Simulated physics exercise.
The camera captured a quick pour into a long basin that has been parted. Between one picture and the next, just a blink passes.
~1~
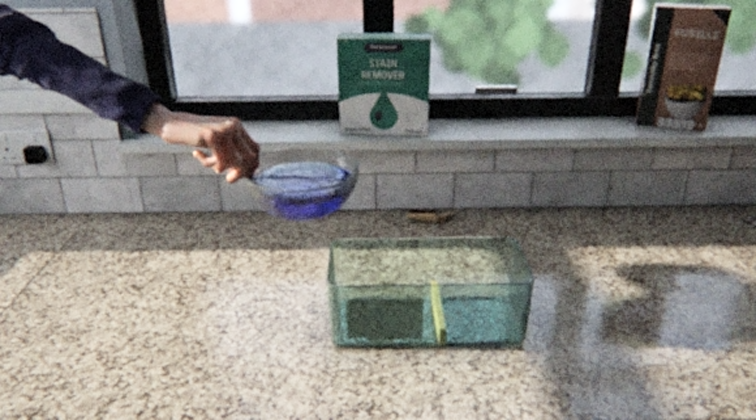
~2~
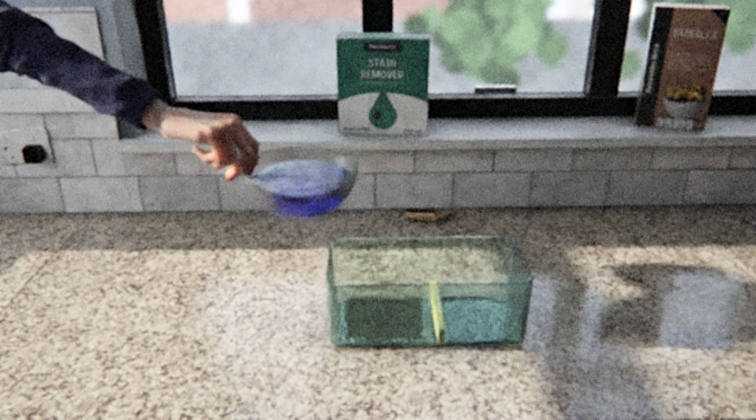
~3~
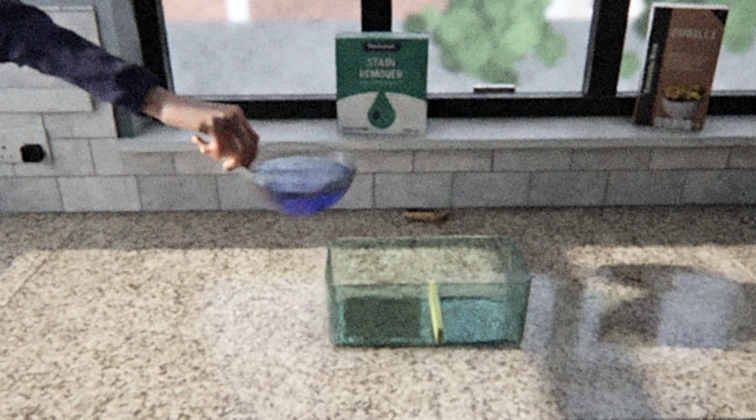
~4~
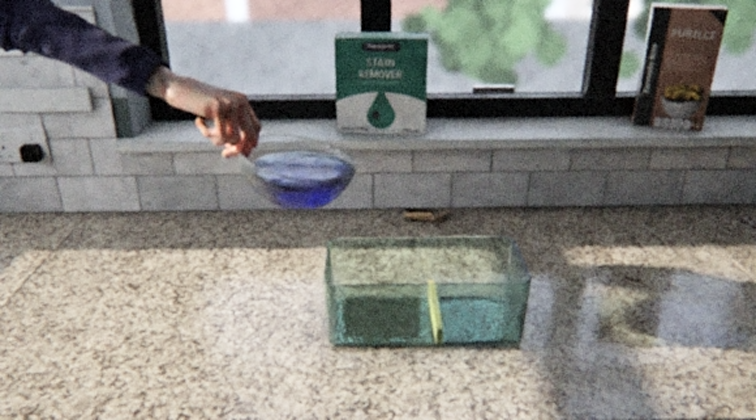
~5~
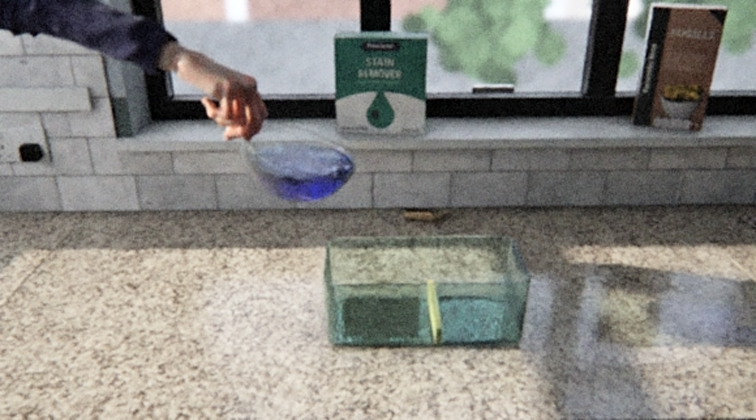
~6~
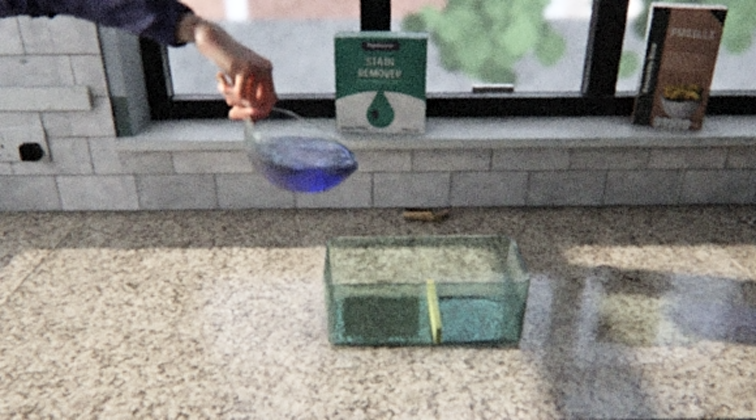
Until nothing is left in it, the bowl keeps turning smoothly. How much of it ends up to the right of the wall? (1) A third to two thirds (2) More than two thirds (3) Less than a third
1.
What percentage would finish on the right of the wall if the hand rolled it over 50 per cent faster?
Some 50 per cent.
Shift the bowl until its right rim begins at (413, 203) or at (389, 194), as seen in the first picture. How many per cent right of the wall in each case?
Near 65 per cent for the first start, near 60 per cent for the second.
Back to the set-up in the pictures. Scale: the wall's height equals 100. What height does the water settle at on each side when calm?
On the left roughly 40, on the right roughly 60.
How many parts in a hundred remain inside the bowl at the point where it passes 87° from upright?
Roughly 20 %.
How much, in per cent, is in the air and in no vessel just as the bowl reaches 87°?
Estimated: 65 per cent or thereabouts.
A moment on, the tilt is 87° and 22 per cent is still to pour, 12 is left of the wall and 0 right of it.
Next, the tilt is 104° and 0 per cent is still to pour, 27 is left of the wall and 64 right of it.
Then the tilt is 104° and 0 per cent is still to pour, 40 is left of the wall and 57 right of it.
Later the tilt is 104° and 0 per cent is still to pour, 44 is left of the wall and 53 right of it.
Finally, 45 per cent lies left of the wall, 52 right of it and 2 outside.
